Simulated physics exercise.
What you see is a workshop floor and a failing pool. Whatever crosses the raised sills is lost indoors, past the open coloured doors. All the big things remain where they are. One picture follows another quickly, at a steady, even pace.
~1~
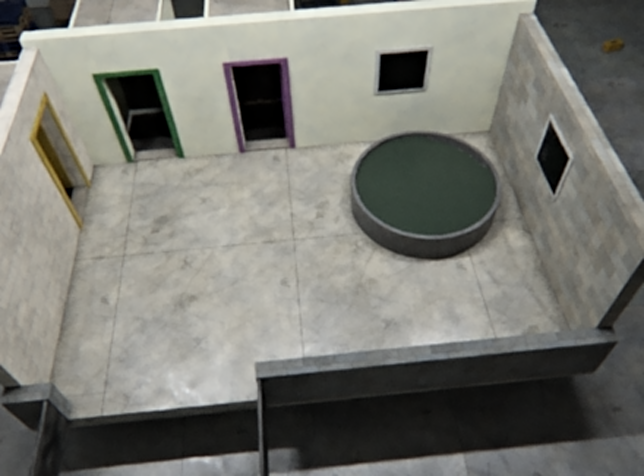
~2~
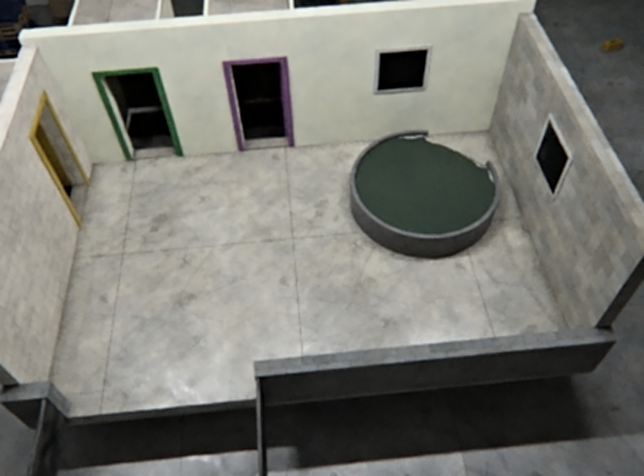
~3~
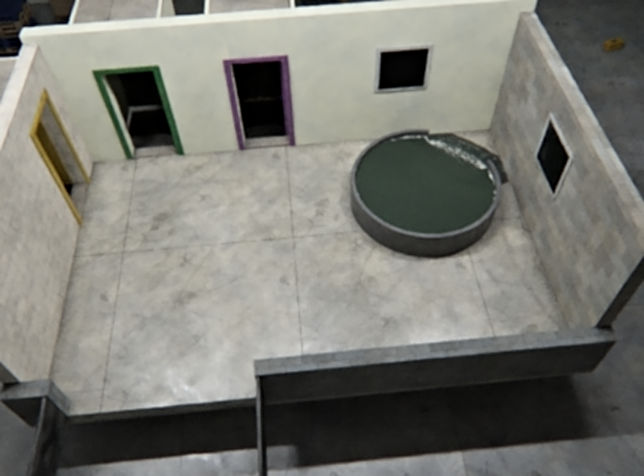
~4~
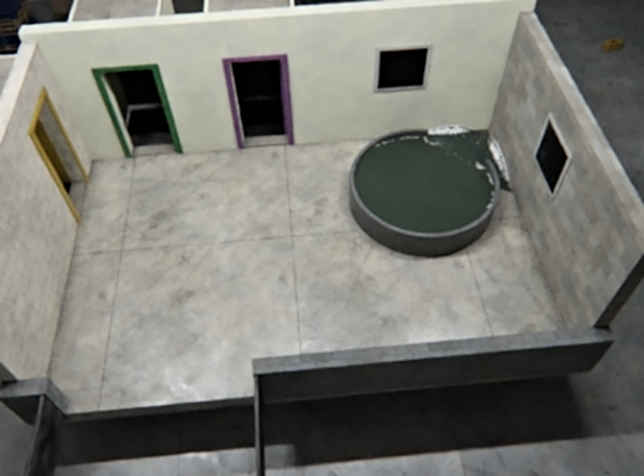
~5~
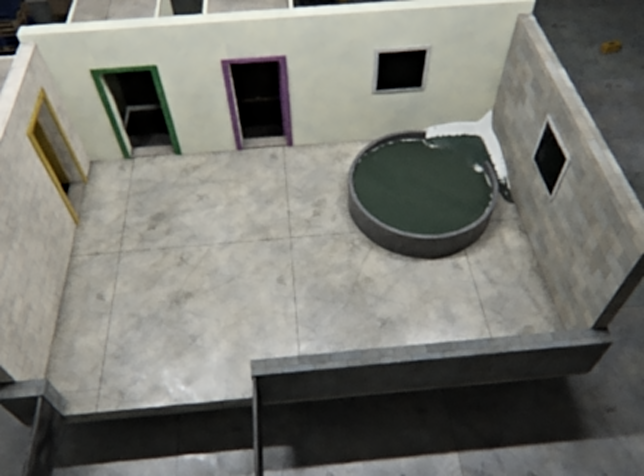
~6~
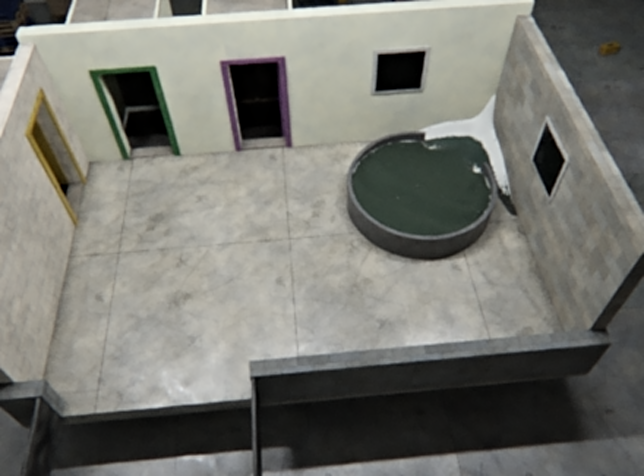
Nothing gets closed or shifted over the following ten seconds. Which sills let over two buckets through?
One by one: Purple door: Two pails at most; yellow door: Two pails at most; green door: Two pails at most.
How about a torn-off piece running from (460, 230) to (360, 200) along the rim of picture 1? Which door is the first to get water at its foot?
First to be reached: The yellow door.
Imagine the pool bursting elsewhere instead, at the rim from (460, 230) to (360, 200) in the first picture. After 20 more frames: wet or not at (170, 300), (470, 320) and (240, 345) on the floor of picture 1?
Respectively: Drenched, drenched and drenched.
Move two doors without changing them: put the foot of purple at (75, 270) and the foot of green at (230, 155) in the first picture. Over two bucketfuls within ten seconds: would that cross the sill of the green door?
Result: Green door remains below.
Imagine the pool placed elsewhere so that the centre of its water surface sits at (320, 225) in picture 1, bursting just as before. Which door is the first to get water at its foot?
It is the door marked purple.
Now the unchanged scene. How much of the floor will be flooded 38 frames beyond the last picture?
Roughly 70 percent, I'd say.
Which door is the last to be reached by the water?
I'd say the yellow door.
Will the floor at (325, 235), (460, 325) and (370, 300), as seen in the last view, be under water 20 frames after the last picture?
First spot spared, second spot submerged, third spot spared.
A moment on, water covers 5 % of the floor; the purple door not reached, the yellow door not reached, the green door not reached.
Next, water covers 15 % of the floor; the purple door not reached, the yellow door not reached, the green door not reached.
Then, water covers 35 % of the floor; the purple door wet at the sill, nothing in, the yellow door not reached, the green door wet at the sill, nothing in.
Later, water covers 70 % of the floor; the purple door wet at the sill, nothing in, the yellow door wet at the sill, nothing in, the green door wet at the sill, nothing in.
In the end, water covers 95 % of the floor; the purple door wet at the sill, nothing in, the yellow door wet at the sill, nothing in, the green door under two buckets in.
